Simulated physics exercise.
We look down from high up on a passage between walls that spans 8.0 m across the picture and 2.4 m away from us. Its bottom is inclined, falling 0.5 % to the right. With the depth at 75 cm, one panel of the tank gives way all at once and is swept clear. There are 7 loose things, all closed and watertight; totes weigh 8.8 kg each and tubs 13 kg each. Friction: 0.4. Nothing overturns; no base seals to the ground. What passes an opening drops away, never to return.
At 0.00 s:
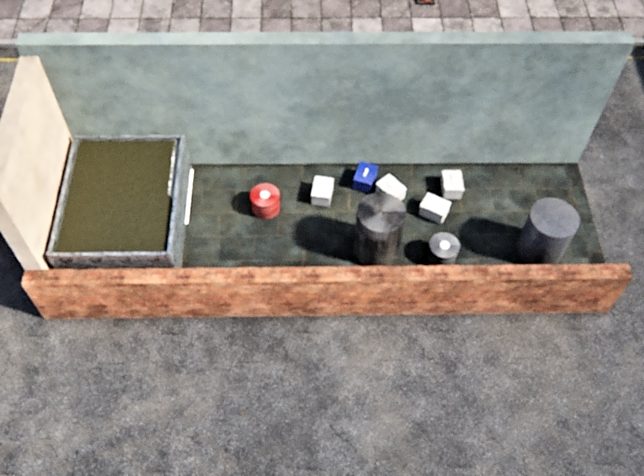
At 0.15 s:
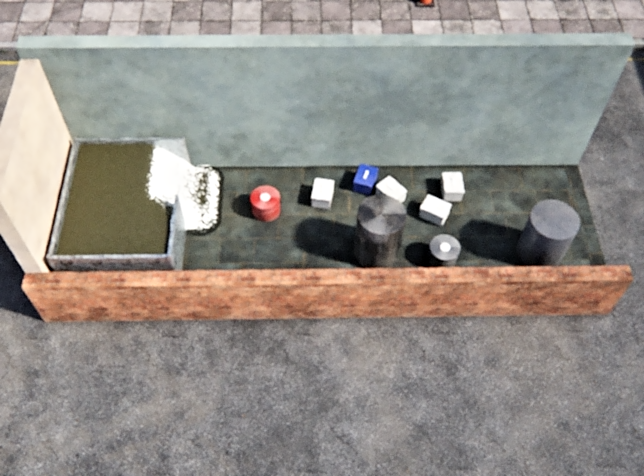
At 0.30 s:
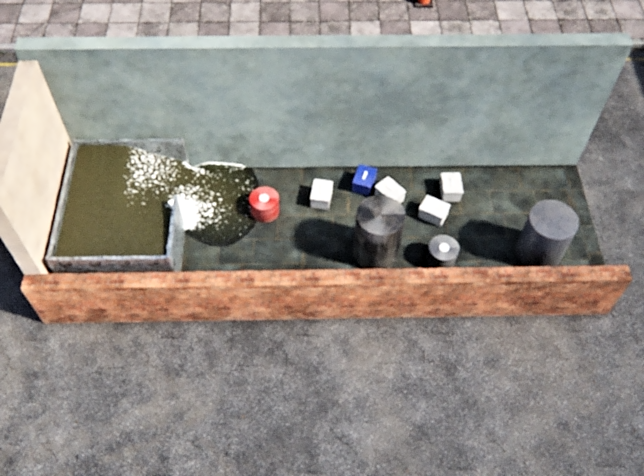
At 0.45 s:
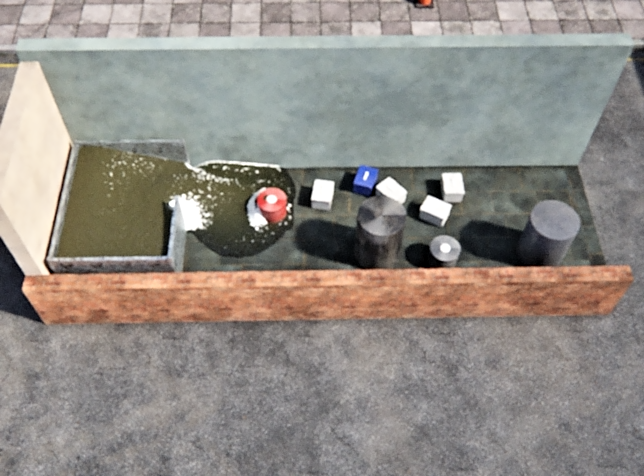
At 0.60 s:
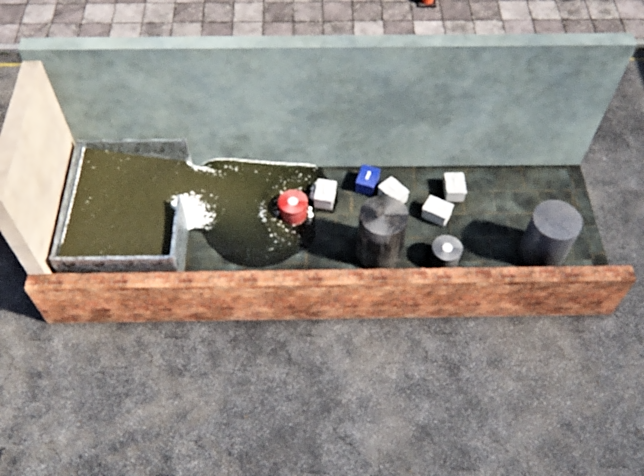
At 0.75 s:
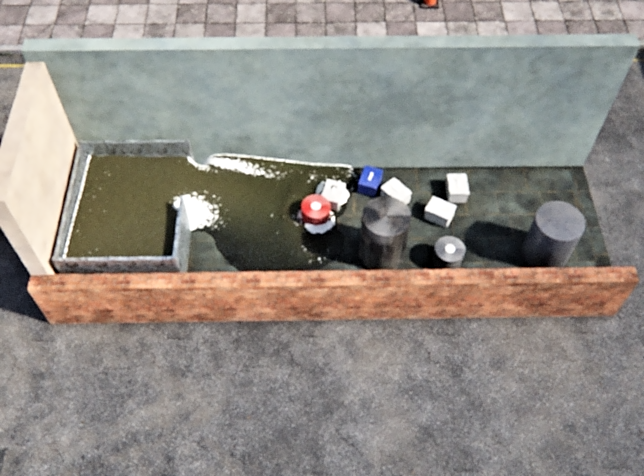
To begin with, murky water fills a tank at the left of a walled passage, with a red tub, a blue tote and other objects standing clear. The tank's right side gives way and water spreads rightward, surrounding the red tub and pushing it right until water reaches a white box beside it.
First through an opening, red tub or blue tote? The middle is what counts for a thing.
The blue one gets out first.
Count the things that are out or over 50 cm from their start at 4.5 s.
Count then: 7.
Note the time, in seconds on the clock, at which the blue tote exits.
At about 2.5 s.
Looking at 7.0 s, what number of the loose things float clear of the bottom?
It comes to 1.
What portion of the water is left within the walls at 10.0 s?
42 %.
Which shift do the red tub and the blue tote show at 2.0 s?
Close to 250 cm for the first and 200 cm for the second.
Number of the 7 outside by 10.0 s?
Tally so far: 5.
After 2.0 s the red tub is near (444, 216), 2.7 m from its start, afloat; the blue tote is near (507, 188), 2.2 m from its start, afloat; 0 of 7 are out; 2 afloat.
After 4.5 s the red tub has gone out (at 3.7 s); the blue tote has gone out (at 2.5 s); 4 of 7 are out; 3 afloat.
After 7.0 s the red tub has gone out (at 3.7 s); the blue tote has gone out (at 2.5 s); 5 of 7 are out; 1 afloat.
After 10.0 s the red tub has gone out (at 3.7 s); the blue tote has gone out (at 2.5 s); 5 of 7 are out; 0 afloat.
